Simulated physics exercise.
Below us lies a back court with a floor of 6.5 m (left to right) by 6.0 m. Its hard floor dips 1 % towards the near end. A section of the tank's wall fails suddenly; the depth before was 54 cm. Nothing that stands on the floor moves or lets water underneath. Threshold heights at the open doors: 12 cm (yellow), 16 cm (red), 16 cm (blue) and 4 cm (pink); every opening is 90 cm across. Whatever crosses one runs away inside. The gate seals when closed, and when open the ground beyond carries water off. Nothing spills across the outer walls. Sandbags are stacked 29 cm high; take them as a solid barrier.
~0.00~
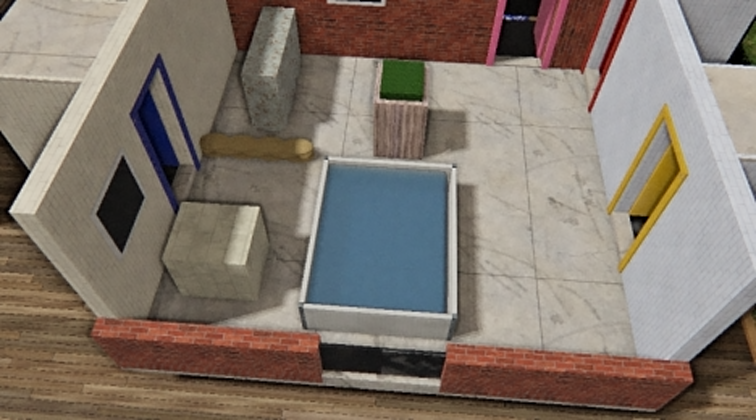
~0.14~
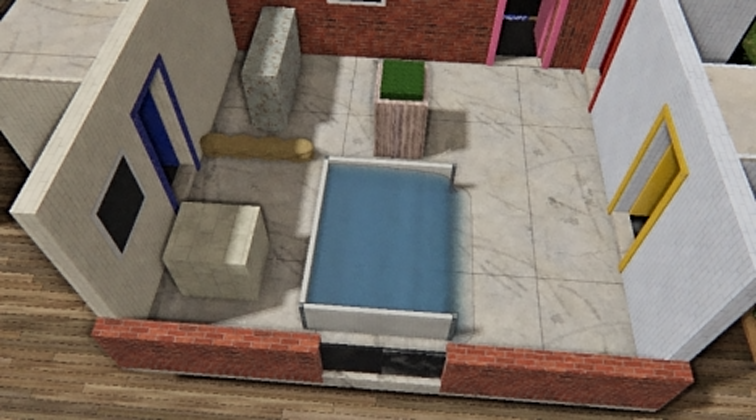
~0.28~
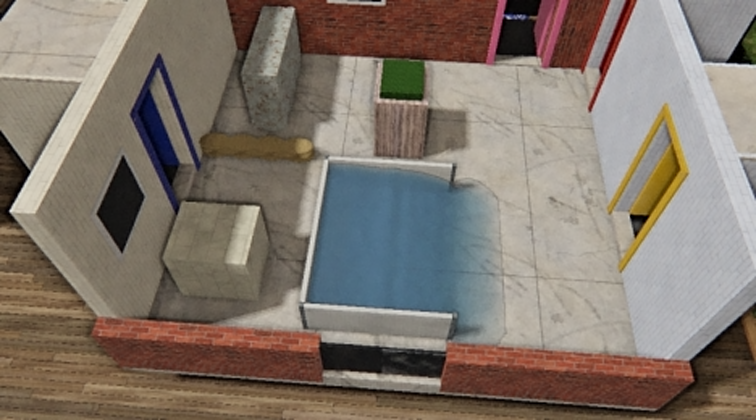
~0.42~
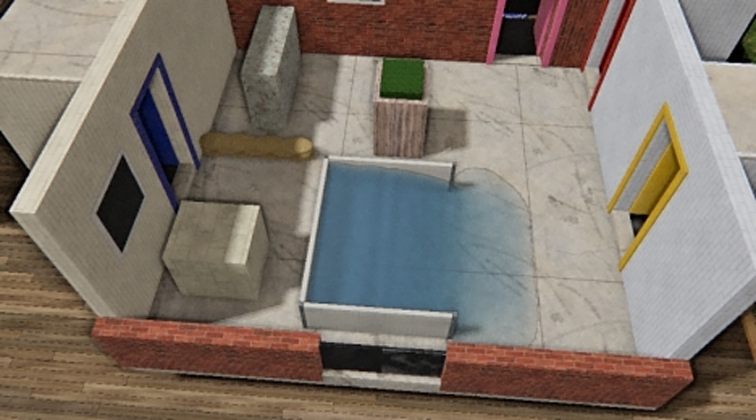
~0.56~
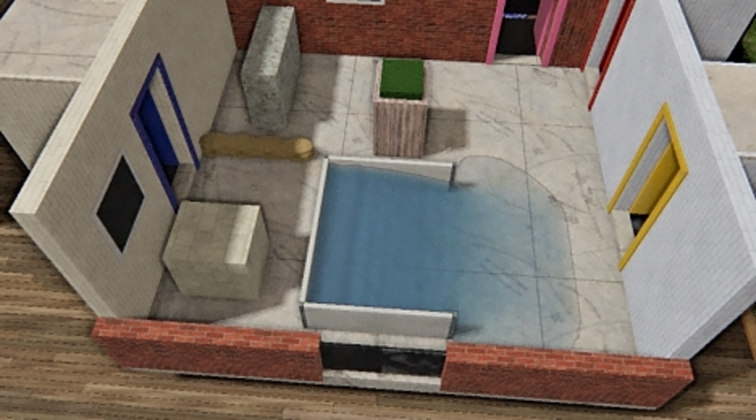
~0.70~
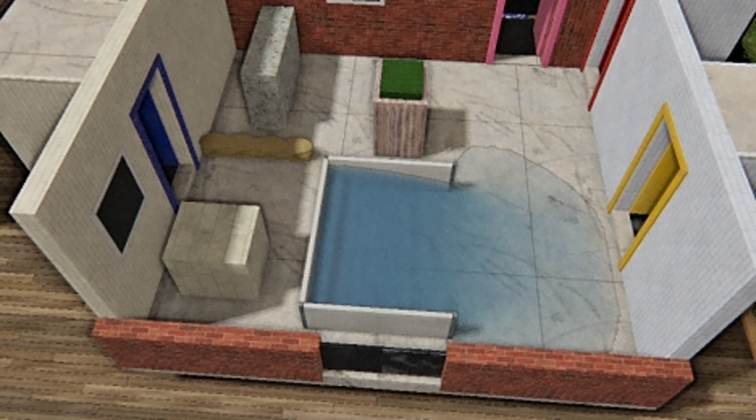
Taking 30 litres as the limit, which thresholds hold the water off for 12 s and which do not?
Within that time: At the yellow door it goes over the limit; at the red door it keeps below the limit; at the blue door it stays under the limit; at the pink door it passes the limit.
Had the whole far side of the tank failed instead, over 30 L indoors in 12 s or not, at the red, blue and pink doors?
Against that limit: Red under, blue not over, pink above.
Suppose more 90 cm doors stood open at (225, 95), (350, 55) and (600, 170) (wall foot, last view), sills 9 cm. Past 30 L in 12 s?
In turn: Not over, under, over.
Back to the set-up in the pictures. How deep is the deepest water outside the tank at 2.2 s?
Roughly 40 cm.
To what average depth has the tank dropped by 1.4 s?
Some 27 cm.
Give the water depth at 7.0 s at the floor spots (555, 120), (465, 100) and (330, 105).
Roughly 8, 10 and 3 cm, in turn.
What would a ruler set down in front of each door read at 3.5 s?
In cm: Yellow 20, red 11, blue 0, pink 10.
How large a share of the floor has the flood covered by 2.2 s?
Some 35 per cent of it.
After 1.4 s water covers 30 % of the floor and is deepest (42 cm) near (642, 381); yellow door 20 cm at the sill, 43 L in, red door not reached, blue door not reached, pink door not reached.
After 2.2 s water covers 35 % of the floor and is deepest (40 cm) near (642, 381); yellow door 29 cm at the sill, 136 L in, red door 3 cm at the sill, 0 L in, blue door not reached, pink door not reached.
After 3.5 s water covers 40 % of the floor and is deepest (21 cm) near (528, 372); yellow door 20 cm at the sill, 234 L in, red door 11 cm at the sill, 0 L in, blue door not reached, pink door 10 cm at the sill, 2 L in.
After 7.0 s water covers 75 % of the floor and is deepest (13 cm) near (309, 73); yellow door 7 cm at the sill, 255 L in, red door 9 cm at the sill, 2 L in, blue door 3 cm at the sill, 0 L in, pink door 10 cm at the sill, 110 L in.
After 12.0 s water covers 95 % of the floor and is deepest (12 cm) near (585, 376); yellow door 8 cm at the sill, 256 L in, red door 4 cm at the sill, 2 L in, blue door 2 cm at the sill, 0 L in, pink door 3 cm at the sill, 133 L in.
